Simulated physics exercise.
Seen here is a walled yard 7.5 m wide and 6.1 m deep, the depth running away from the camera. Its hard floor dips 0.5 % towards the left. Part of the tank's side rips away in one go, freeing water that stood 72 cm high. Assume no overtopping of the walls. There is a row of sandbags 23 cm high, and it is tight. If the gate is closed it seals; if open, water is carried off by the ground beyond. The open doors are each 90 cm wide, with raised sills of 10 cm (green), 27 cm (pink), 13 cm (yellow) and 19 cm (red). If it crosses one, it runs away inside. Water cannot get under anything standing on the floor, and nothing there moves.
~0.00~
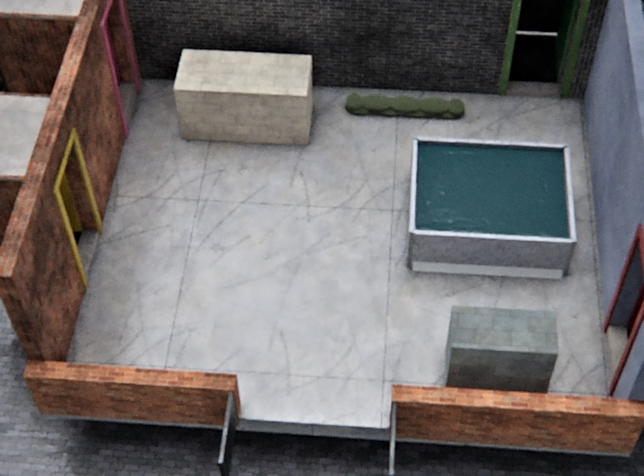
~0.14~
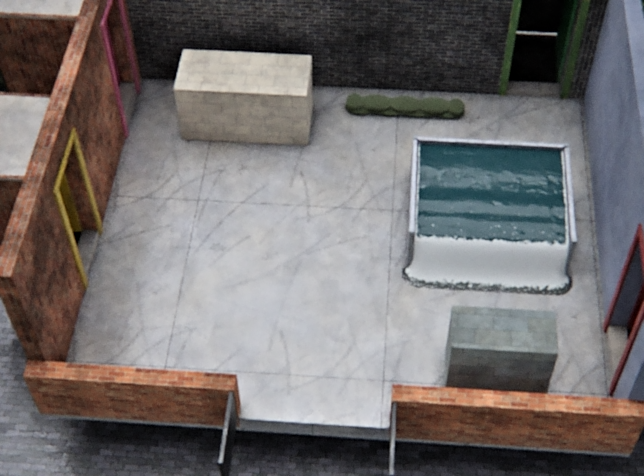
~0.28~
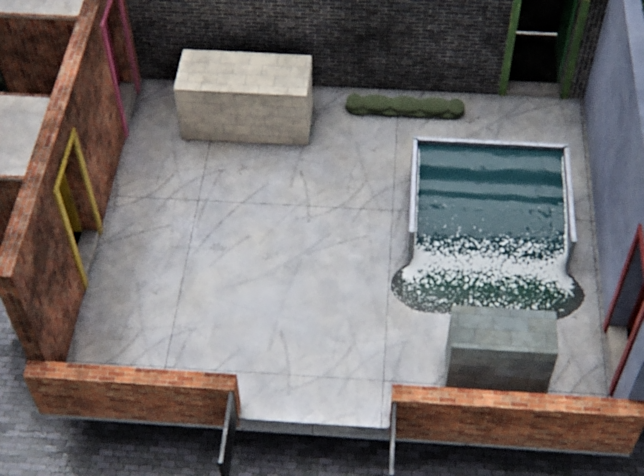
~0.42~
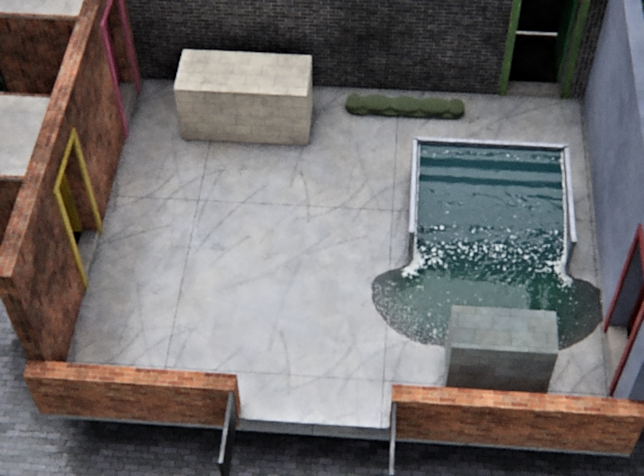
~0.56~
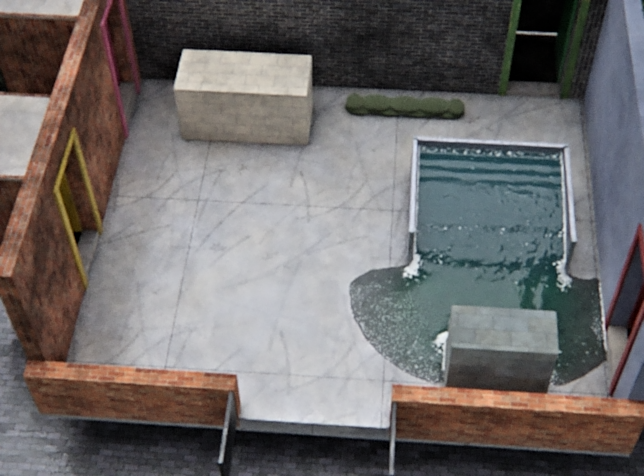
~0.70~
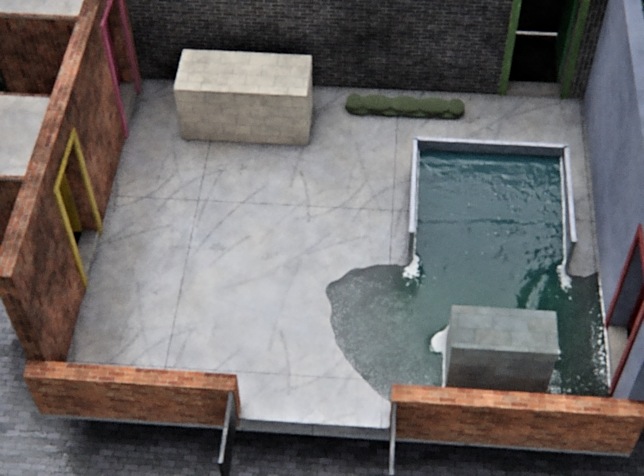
Water bursting from the front of a raised tank in a walled yard, spreading around a grey block and leftwards across the floor.
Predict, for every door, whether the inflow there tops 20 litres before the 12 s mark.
Prediction: At the green door it falls short of 20 litres; at the pink door it falls short of 20 litres; at the yellow door it falls short of 20 litres; at the red door it tops 20 litres.
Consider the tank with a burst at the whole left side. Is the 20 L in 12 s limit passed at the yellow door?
Compared with the limit, yellow is more.
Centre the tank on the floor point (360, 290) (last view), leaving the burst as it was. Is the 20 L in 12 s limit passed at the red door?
Lab note: Red door limit not exceeded.
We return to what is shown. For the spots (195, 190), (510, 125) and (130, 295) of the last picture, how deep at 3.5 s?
First spot near 0 cm, second near 0 cm, third near 2 cm.
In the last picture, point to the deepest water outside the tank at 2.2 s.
Look around (610, 414).
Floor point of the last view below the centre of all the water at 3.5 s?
At roughly (431, 311).
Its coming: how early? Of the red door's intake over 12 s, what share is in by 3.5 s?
Some 100 per cent by then.
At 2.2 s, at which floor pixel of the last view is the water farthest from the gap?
I'd put it close to (177, 398).
After 1.4 s water covers 25 % of the floor and is deepest (50 cm) near (611, 426); green door not reached, pink door not reached, yellow door not reached, red door 36 cm at the sill, 9 L in.
After 2.2 s water covers 30 % of the floor and is deepest (42 cm) near (610, 414); green door not reached, pink door not reached, yellow door not reached, red door 34 cm at the sill, 96 L in.
After 3.5 s water covers 50 % of the floor and is deepest (26 cm) near (72, 391); green door not reached, pink door not reached, yellow door not reached, red door 18 cm at the sill, 145 L in.
After 7.0 s water covers 80 % of the floor and is deepest (18 cm) near (162, 85); green door 5 cm at the sill, 4 L in, pink door 4 cm at the sill, 0 L in, yellow door 10 cm at the sill, 3 L in, red door 6 cm at the sill, 147 L in.
After 12.0 s water covers 95 % of the floor and is deepest (10 cm) near (113, 189); green door 3 cm at the sill, 4 L in, pink door 10 cm at the sill, 0 L in, yellow door 6 cm at the sill, 3 L in, red door 5 cm at the sill, 147 L in.
